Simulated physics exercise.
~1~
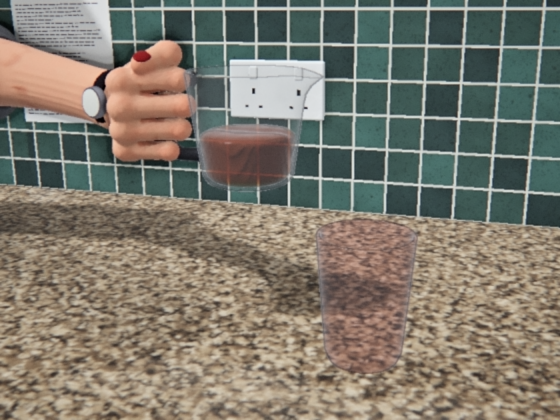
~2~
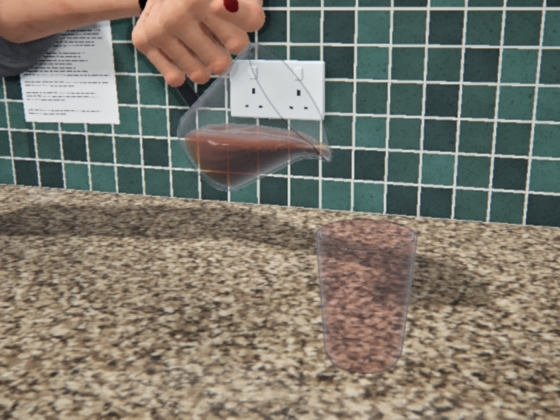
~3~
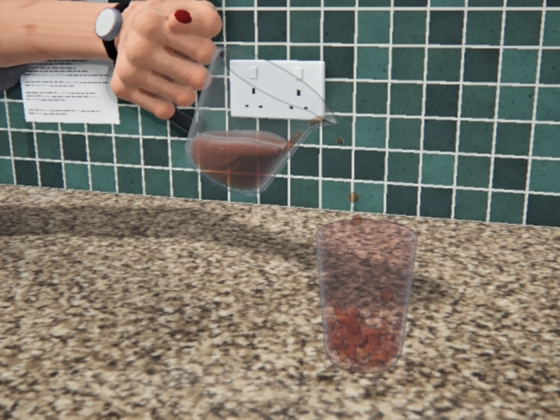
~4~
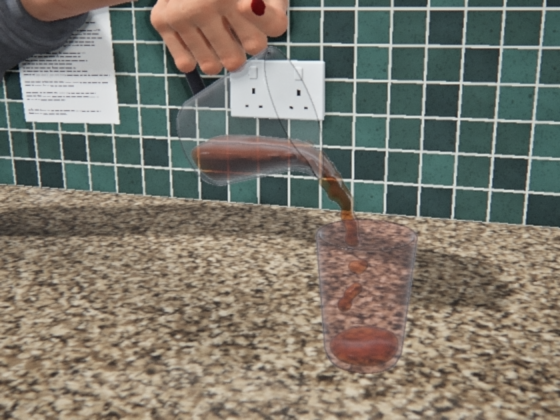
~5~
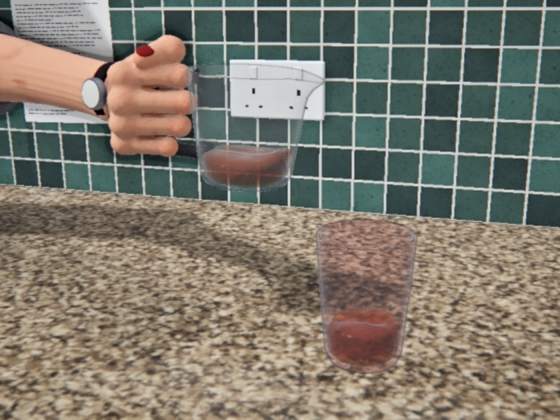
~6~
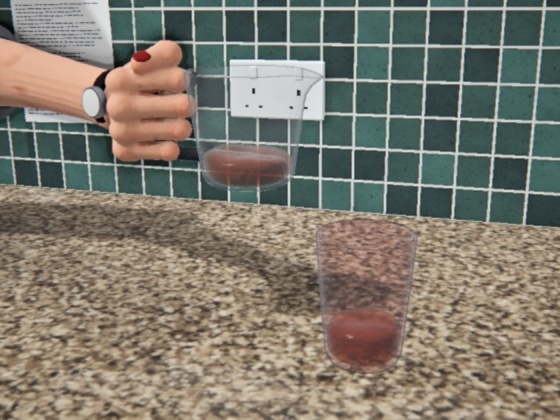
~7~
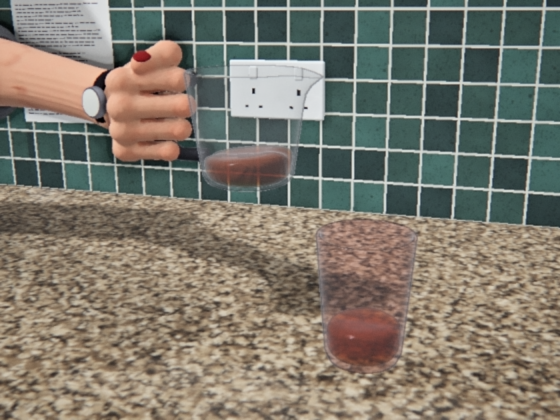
A hand tipped a clear jug of reddish-brown liquid toward an empty glass on a speckled counter, eased back, then tipped further and poured some in before levelling it, leaving a shallow layer in the glass and some still in the jug.
